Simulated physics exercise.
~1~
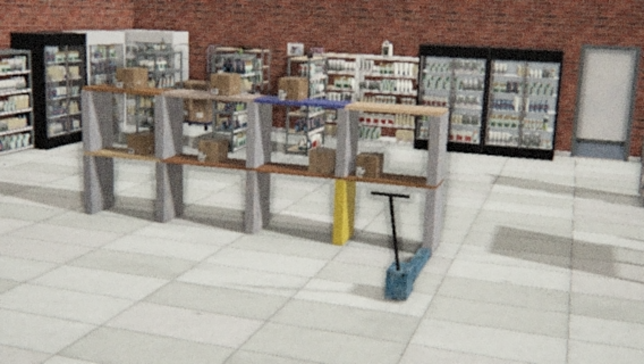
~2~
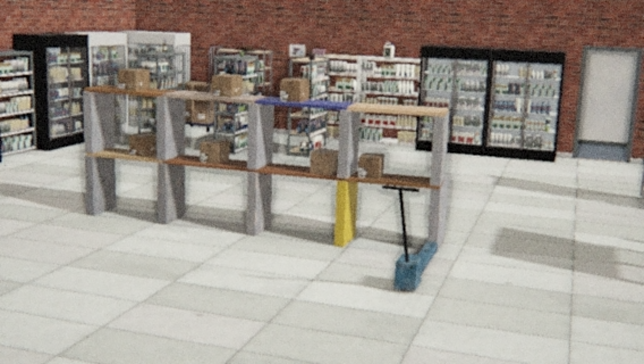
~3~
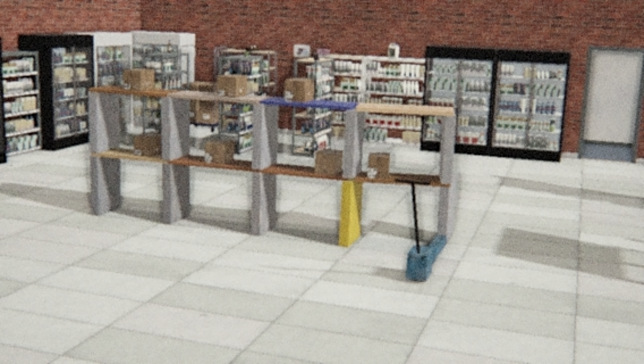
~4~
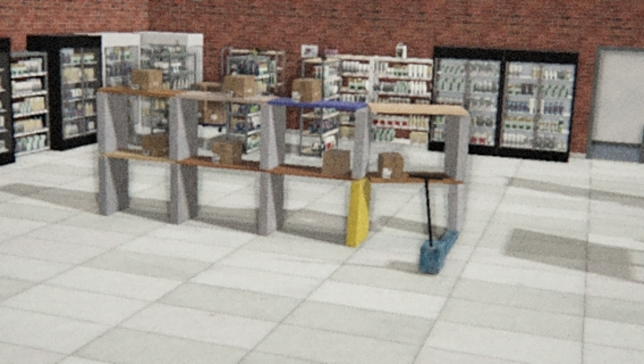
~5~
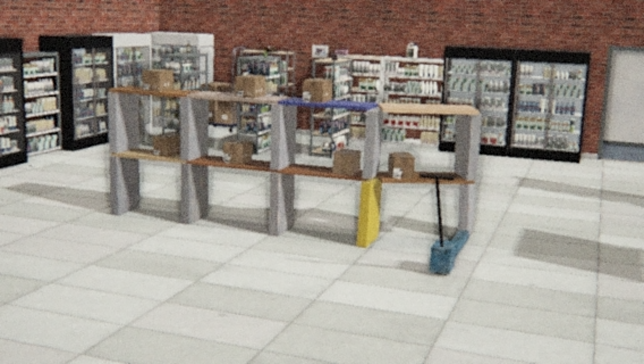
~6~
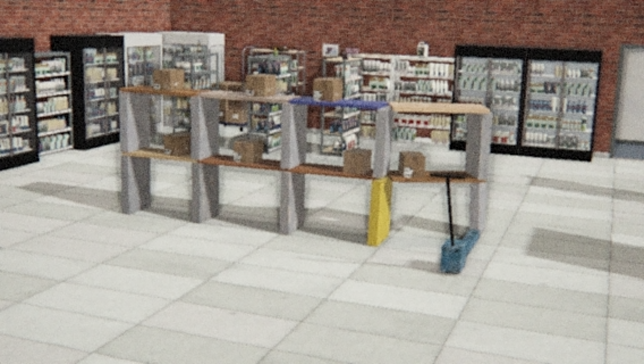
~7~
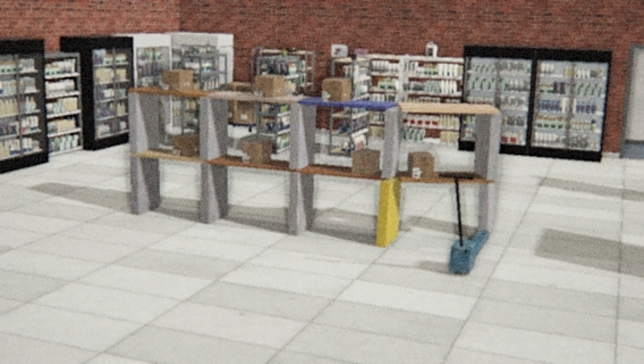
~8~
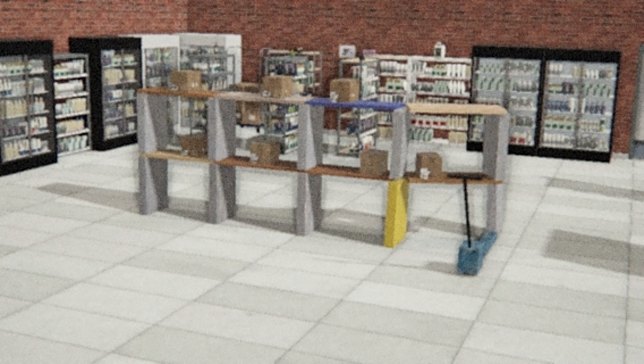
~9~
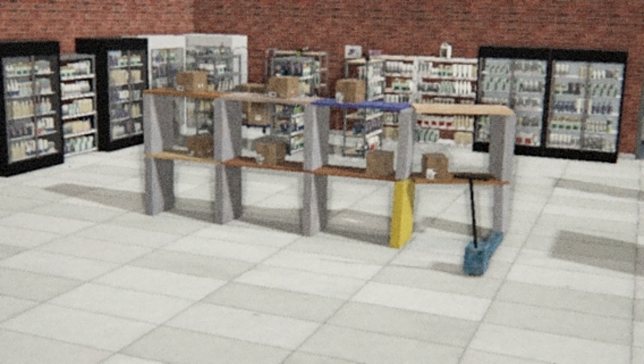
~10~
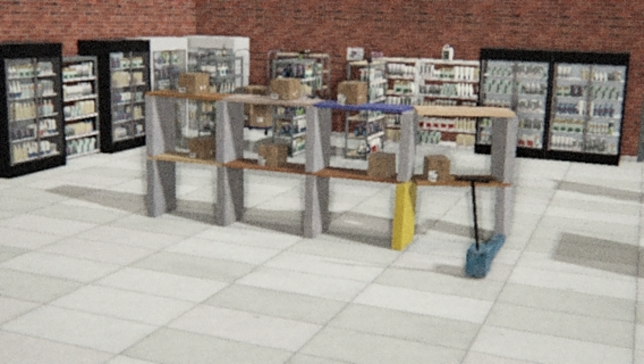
Two-tier shelving of boards and grey uprights holding cartons stays standing as a blue floor jack nudges in beneath its right end.
